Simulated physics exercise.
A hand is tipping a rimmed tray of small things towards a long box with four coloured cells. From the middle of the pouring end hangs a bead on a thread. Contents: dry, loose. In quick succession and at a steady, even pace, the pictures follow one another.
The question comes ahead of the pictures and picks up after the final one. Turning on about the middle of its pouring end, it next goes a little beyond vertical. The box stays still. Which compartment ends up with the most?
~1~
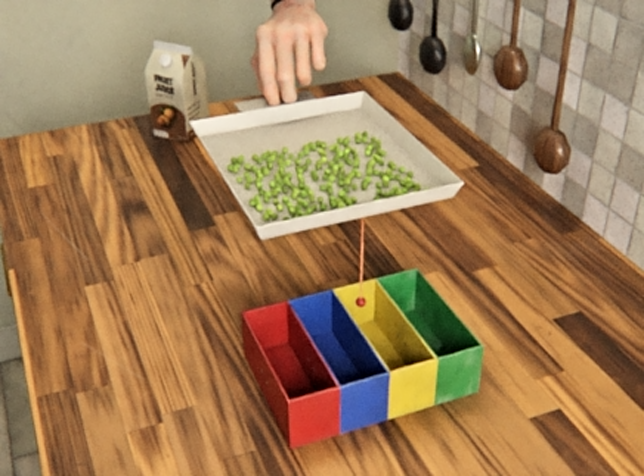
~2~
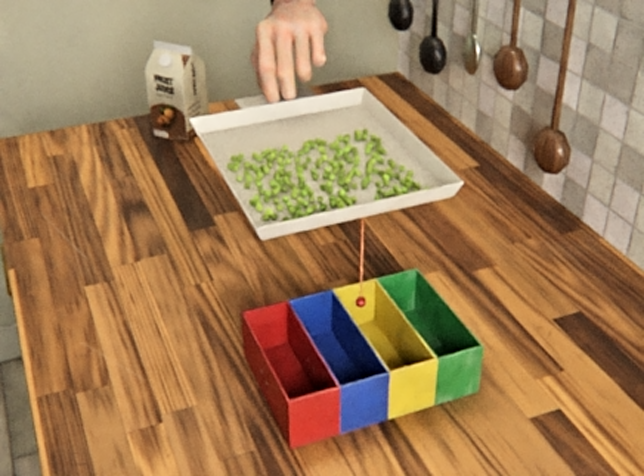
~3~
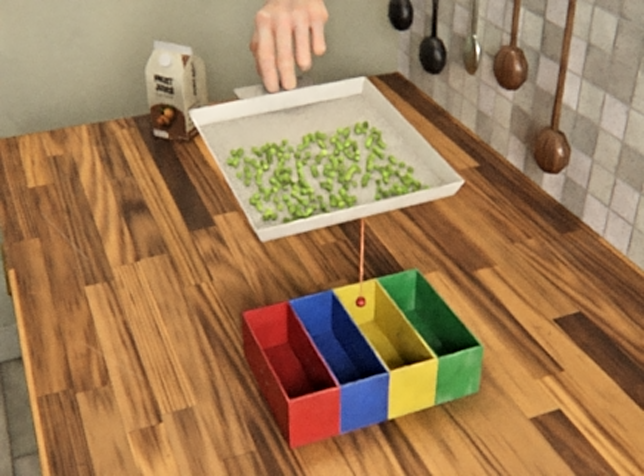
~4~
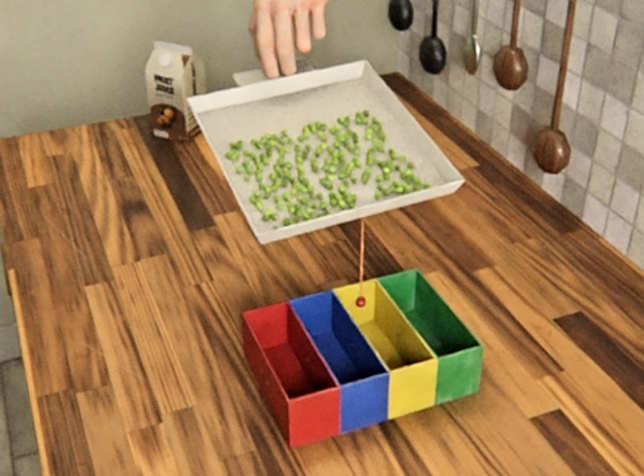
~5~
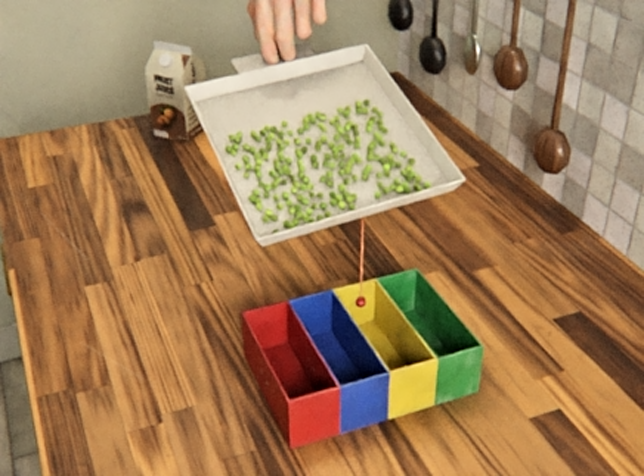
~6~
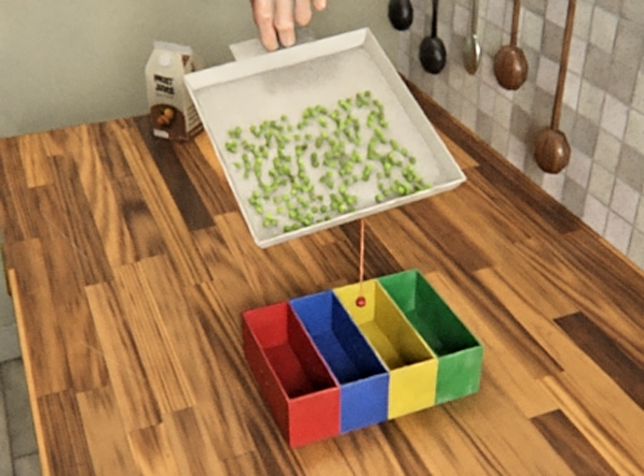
The red one.
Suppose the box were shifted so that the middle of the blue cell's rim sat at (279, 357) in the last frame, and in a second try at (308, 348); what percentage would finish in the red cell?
It would be roughly 0 per cent, followed by roughly 30 per cent.
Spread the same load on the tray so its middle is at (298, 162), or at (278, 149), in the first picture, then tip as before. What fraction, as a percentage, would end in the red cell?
In order, 70 % then 70 %.
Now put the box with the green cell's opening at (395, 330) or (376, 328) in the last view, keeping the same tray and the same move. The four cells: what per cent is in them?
First about 100, then 100 per cent.
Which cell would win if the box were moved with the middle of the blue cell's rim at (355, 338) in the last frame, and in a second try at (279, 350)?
One: The red cell. Two: Blue.
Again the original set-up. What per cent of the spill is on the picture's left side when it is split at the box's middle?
That comes to about 90 per cent of the pieces.
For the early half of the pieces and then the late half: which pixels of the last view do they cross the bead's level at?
(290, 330) first, (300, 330) later.
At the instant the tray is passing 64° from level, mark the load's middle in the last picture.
The middle of the pieces shows up near (315, 219).
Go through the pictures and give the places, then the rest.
In the first frame, corners of the pouring end at (261, 223) and (454, 181), level; middle of the load at (325, 177), dried peas; bead on its thread at (361, 302); red cell at (314, 413); blue cell at (364, 399); yellow cell at (412, 384); green cell at (459, 371).
In the second frame, corners of the pouring end at (261, 223) and (454, 180), level; middle of the load at (325, 176).
In the third frame, corners of the pouring end at (261, 226) and (455, 179), tipped barely, lowest at the left corner; middle of the load at (325, 173).
In the fourth frame, corners of the pouring end at (261, 229) and (455, 178), tipped a little, lowest at the left corner; middle of the load at (325, 168).
In the fifth frame, corners of the pouring end at (261, 233) and (456, 177), tipped clearly, lowest at the left corner; middle of the load at (325, 164).
In the sixth frame, corners of the pouring end at (262, 236) and (457, 176), tipped clearly, lowest at the left corner; middle of the load at (326, 162), about a quarter on the move; red cell at (314, 413); blue cell at (364, 399); yellow cell at (412, 384); green cell at (459, 371).
Soon after the last picture, tray tipped steeply; nearly all on the tray; a stray few in the blue cell; a small part falling or outside the box.
A little later, tray tipped past a quarter turn; a small part on the tray; about a third in the red cell; about a quarter in the blue cell; a stray few in the yellow cell; about a third falling or outside the box.
Later still, tray tipped past a quarter turn; about half in the red cell; about a quarter in the blue cell; a small part in the yellow cell; a stray few in the green cell; a small part falling or outside the box.
At rest, tray tipped past a quarter turn; about half in the red cell; about a quarter in the blue cell; a small part in the yellow cell; a stray few in the green cell; a small part outside the box.
